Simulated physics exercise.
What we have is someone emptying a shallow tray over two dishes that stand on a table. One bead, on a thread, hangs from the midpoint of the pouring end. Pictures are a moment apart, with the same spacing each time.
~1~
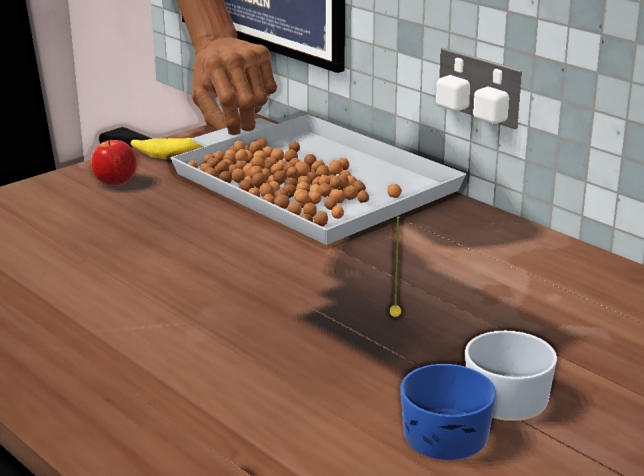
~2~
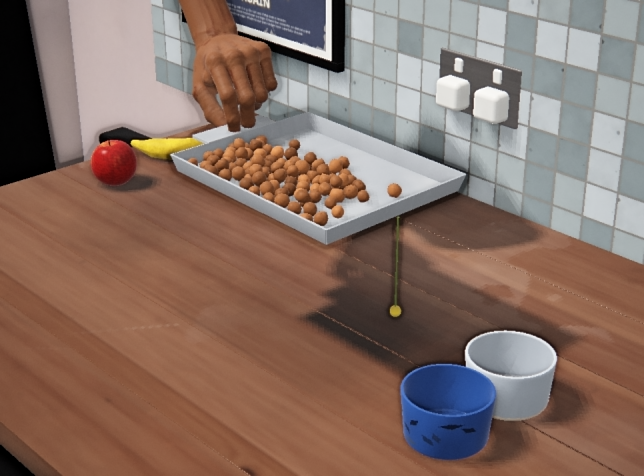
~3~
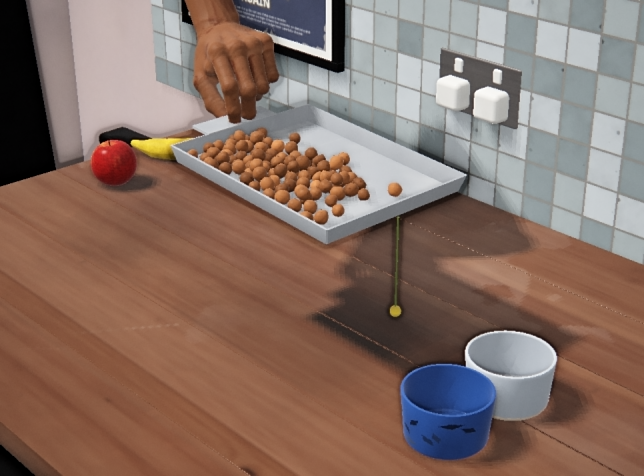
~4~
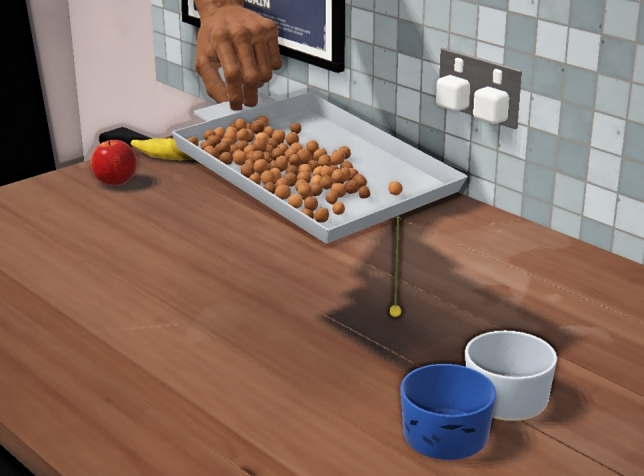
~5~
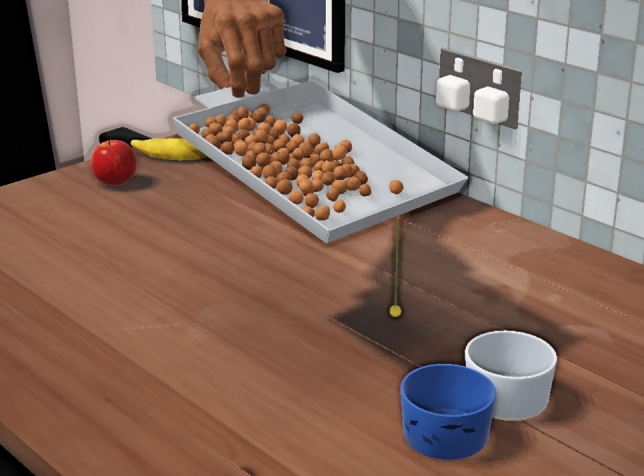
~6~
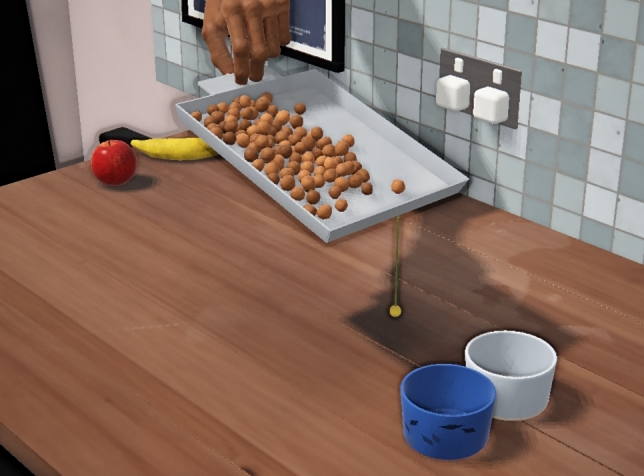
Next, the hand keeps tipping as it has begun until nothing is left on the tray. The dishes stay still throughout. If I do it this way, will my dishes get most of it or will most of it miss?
Most of it misses the dishes.
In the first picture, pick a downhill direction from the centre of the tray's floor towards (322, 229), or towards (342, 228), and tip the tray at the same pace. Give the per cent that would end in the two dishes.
Lab note: Try 1 = 0 %, try 2 = 0 %.
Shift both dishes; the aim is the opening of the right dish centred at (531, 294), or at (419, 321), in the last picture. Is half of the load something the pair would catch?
First shift, a minority share; second shift, a minority share.
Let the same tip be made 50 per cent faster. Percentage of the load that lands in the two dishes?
I'd put it at some 10 per cent.
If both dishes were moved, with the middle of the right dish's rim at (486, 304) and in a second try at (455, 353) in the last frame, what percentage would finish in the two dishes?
About 40 per cent, then about 50 per cent.
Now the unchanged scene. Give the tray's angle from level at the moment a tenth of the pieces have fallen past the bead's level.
Somewhere around 80 degrees.
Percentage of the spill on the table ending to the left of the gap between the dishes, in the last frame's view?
70 in a hundred, roughly.
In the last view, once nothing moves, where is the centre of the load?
I'd place the middle at about (439, 389).
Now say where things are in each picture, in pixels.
In the first picture, corners of the pouring end near (326, 226) and (459, 174), level; middle of the load near (281, 177), hazelnuts; left dish near (482, 428); right dish near (544, 390); bead on its thread near (395, 311).
In the second picture, corners of the pouring end near (327, 226) and (459, 174), level; middle of the load near (281, 175).
In the third picture, corners of the pouring end near (327, 226) and (459, 174), tipped barely, level across its low end; middle of the load near (281, 170).
In the fourth picture, corners of the pouring end near (328, 226) and (460, 175), tipped a little, level across its low end; middle of the load near (282, 162).
In the fifth picture, corners of the pouring end near (329, 226) and (461, 176), tipped a little, level across its low end; middle of the load near (283, 154).
In the sixth picture, corners of the pouring end near (330, 226) and (462, 177), tipped clearly, level across its low end; middle of the load near (285, 147); left dish near (482, 428); right dish near (544, 390).
Shortly afterwards, tray tipped steeply; all but a few on the tray; only a few in the left dish; a little outside both; only a few in the air.
Next, tray tipped right over; the bulk on the tray; only a few in the left dish; a little outside both; only a few in the air.
Some moments later, tray tipped past a quarter turn; a little in the left dish; only a few in the right dish; the bulk outside both.
In the end, tray tipped past a quarter turn; a little in the left dish; only a few in the right dish; the bulk outside both.
